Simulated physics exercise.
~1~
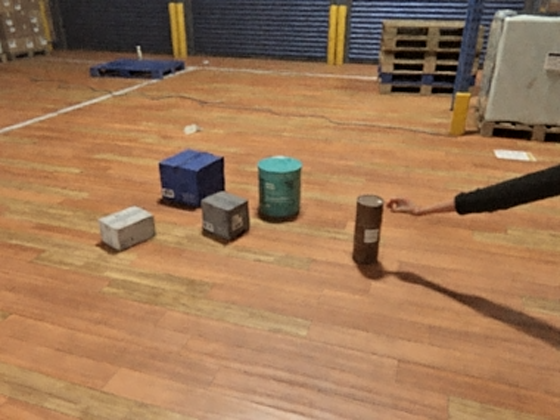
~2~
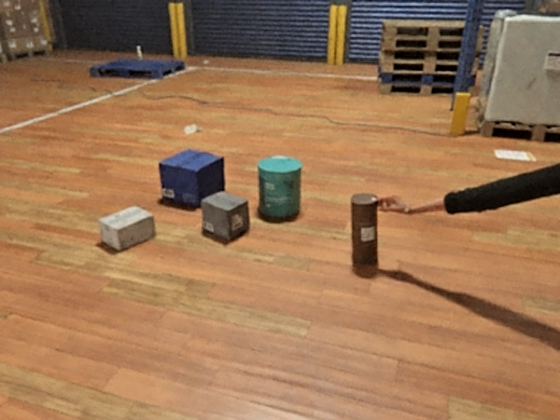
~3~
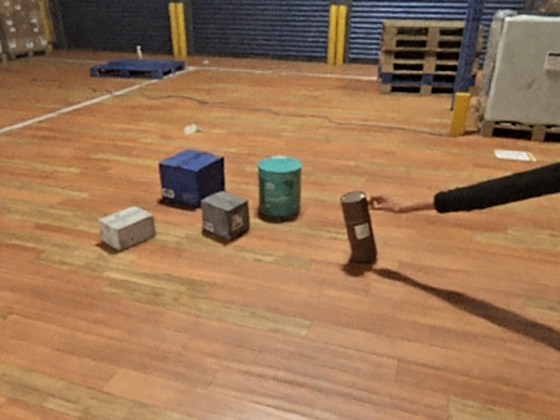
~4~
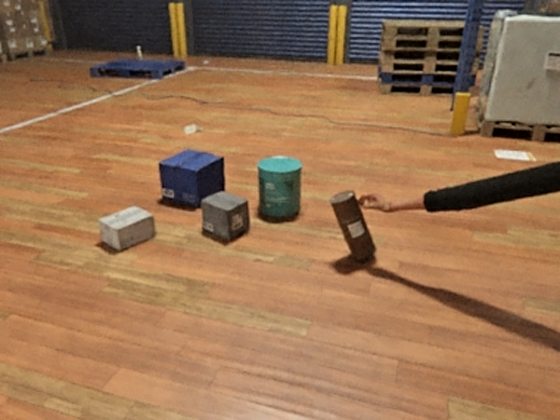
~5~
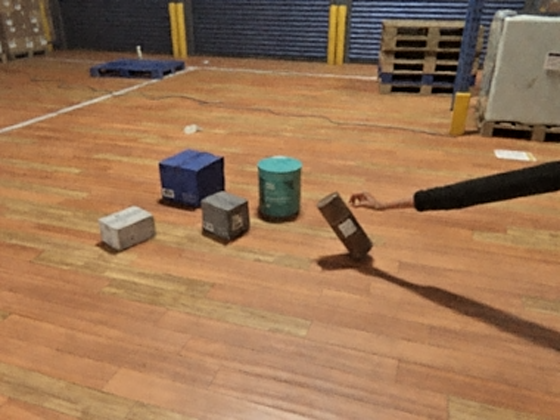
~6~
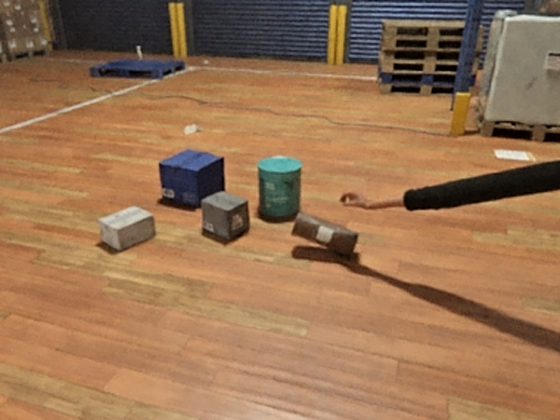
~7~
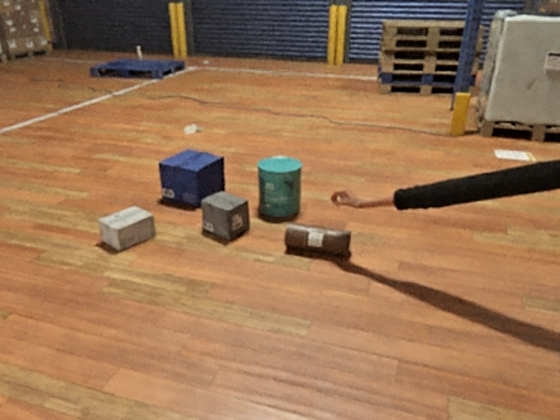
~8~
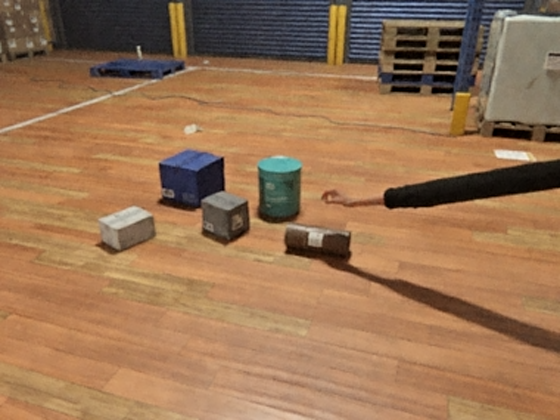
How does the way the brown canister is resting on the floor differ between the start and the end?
At the start the brown canister stands upright on the floor. By the end it is lying on its side.
